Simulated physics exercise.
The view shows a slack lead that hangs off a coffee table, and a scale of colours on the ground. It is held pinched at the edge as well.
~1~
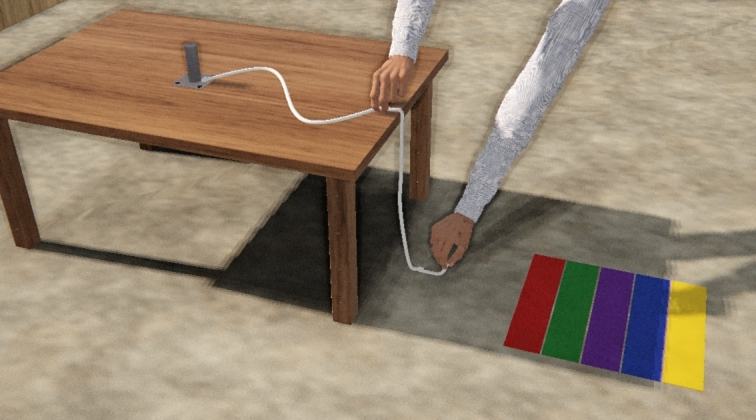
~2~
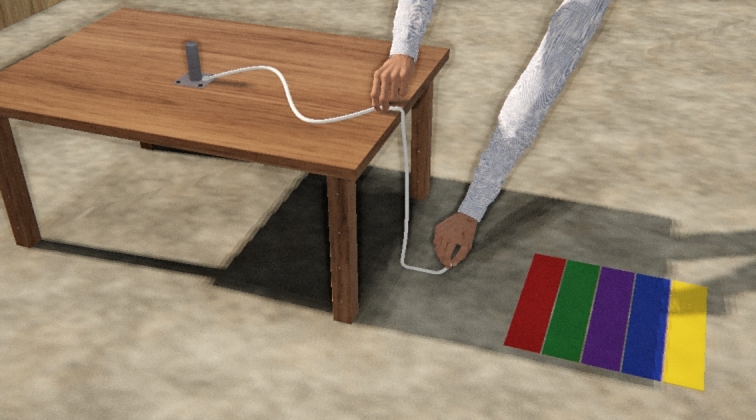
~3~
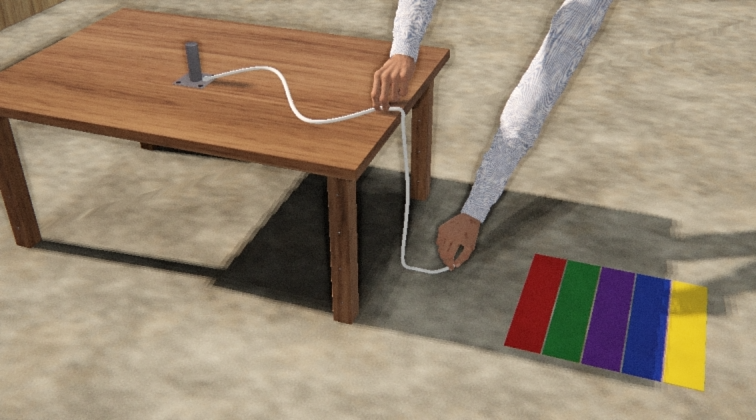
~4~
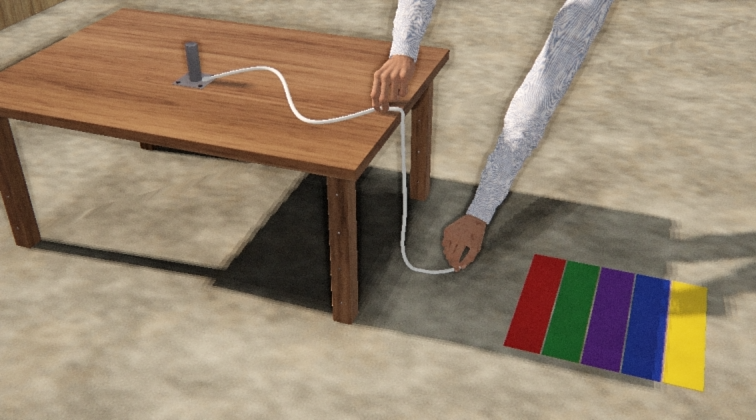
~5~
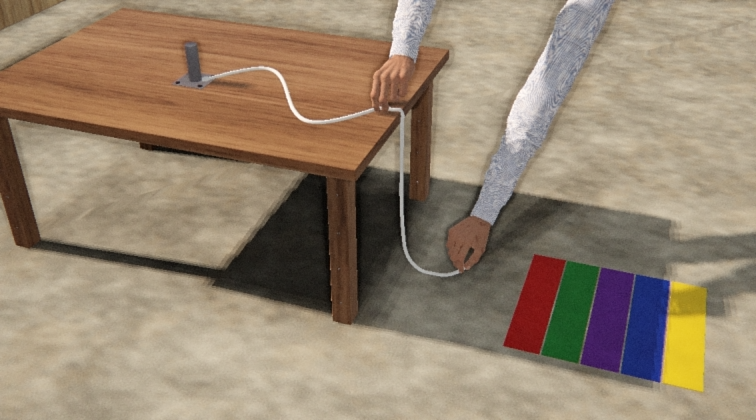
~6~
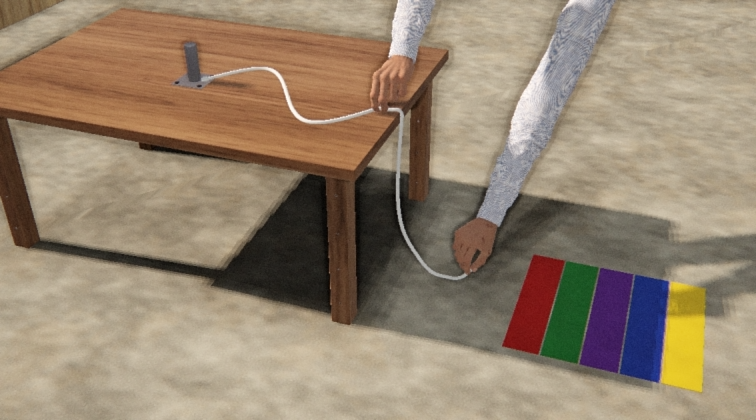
A hand pinched a white cord at the edge of a wooden table while another hand, holding its dangling end, moved it slightly right, near a strip of coloured bands on the ground.
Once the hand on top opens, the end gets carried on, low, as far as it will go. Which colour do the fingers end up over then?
They end up over the yellow strip.
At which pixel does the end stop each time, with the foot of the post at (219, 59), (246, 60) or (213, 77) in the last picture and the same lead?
In order, the pixels are (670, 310), (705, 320) and (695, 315).
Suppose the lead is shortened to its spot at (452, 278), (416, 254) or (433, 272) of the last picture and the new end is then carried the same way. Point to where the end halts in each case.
Respectively (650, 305), (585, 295) and (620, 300).
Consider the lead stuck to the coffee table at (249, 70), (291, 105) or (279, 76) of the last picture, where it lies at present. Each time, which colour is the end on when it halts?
Try by try: Blue, then purple, then blue.
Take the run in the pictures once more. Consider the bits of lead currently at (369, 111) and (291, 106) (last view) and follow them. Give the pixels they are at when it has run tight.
(453, 150) and (358, 106).
Soon after, end near (602, 298); over purple.
After that, end near (651, 308); over blue.
At the stop, end near (681, 314); over yellow. Over yellow.
